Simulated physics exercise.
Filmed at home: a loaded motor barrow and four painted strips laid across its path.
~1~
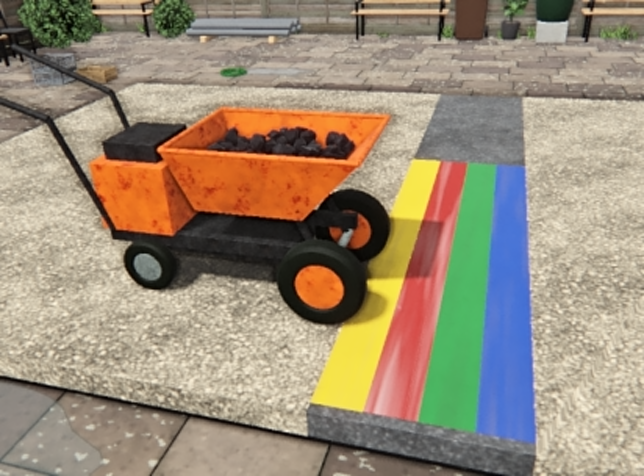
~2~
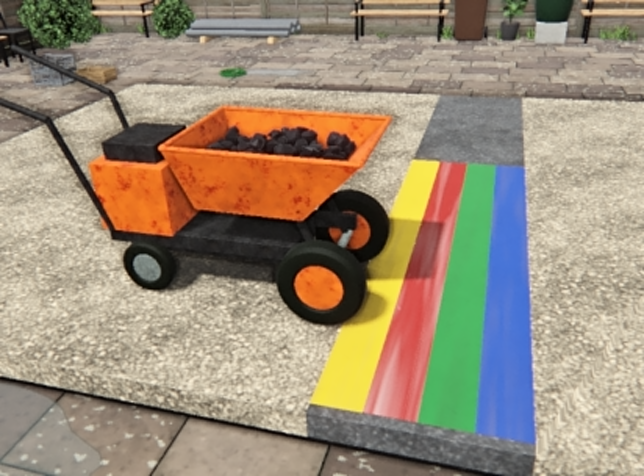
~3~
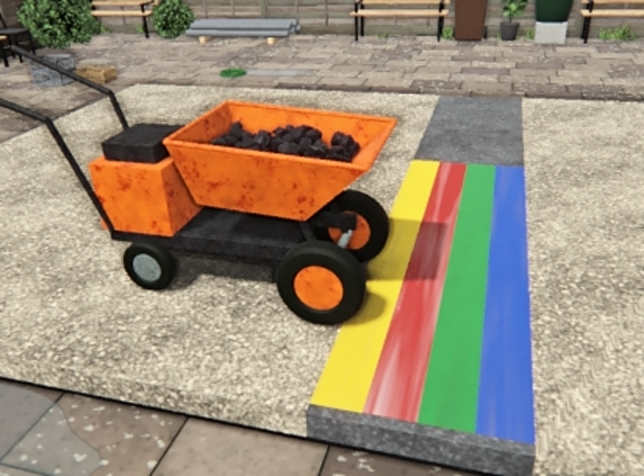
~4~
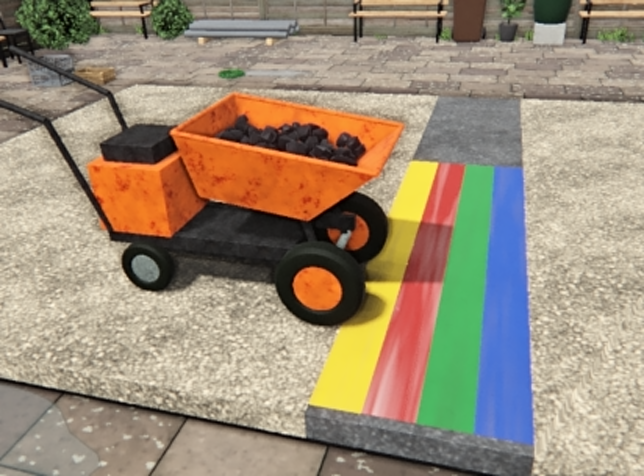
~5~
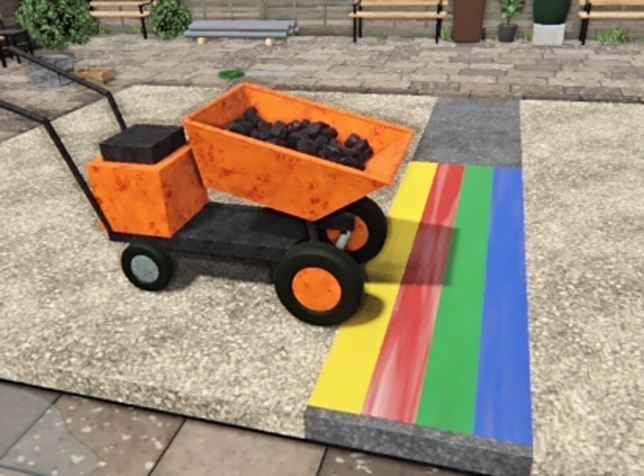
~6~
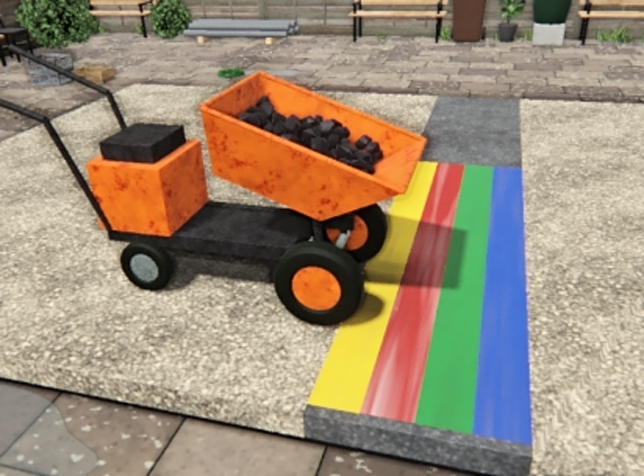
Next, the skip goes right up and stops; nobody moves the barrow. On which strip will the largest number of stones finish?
The largest number finish on the blue strip.
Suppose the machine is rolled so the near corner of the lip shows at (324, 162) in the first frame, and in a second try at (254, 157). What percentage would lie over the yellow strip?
You'd get 0 in a hundred the first time and 20 in a hundred the second.
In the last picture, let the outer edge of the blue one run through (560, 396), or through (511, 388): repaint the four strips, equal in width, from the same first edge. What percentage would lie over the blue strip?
The first gives 30 %, the second 30 %.
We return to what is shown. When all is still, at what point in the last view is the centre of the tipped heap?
Roughly at pixel (517, 304).
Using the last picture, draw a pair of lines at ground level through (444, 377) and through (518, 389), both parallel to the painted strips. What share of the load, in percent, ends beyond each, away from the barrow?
First 80 in a hundred, second 40 in a hundred.
Soon after the last picture, skip tipped steeply; all in the skip.
A little later, skip tipped right over; about two thirds in the skip; a stray few over the green strip; about a quarter over the blue strip; a stray few off the paint.
Later still, skip tipped right over; about a quarter in the skip; a small part over the green strip; about a third over the blue strip; about a third off the paint.
At rest, skip tipped right over; about a quarter in the skip; none over the yellow strip; a stray few over the red strip; a small part over the green strip; about a third over the blue strip; about a third off the paint.
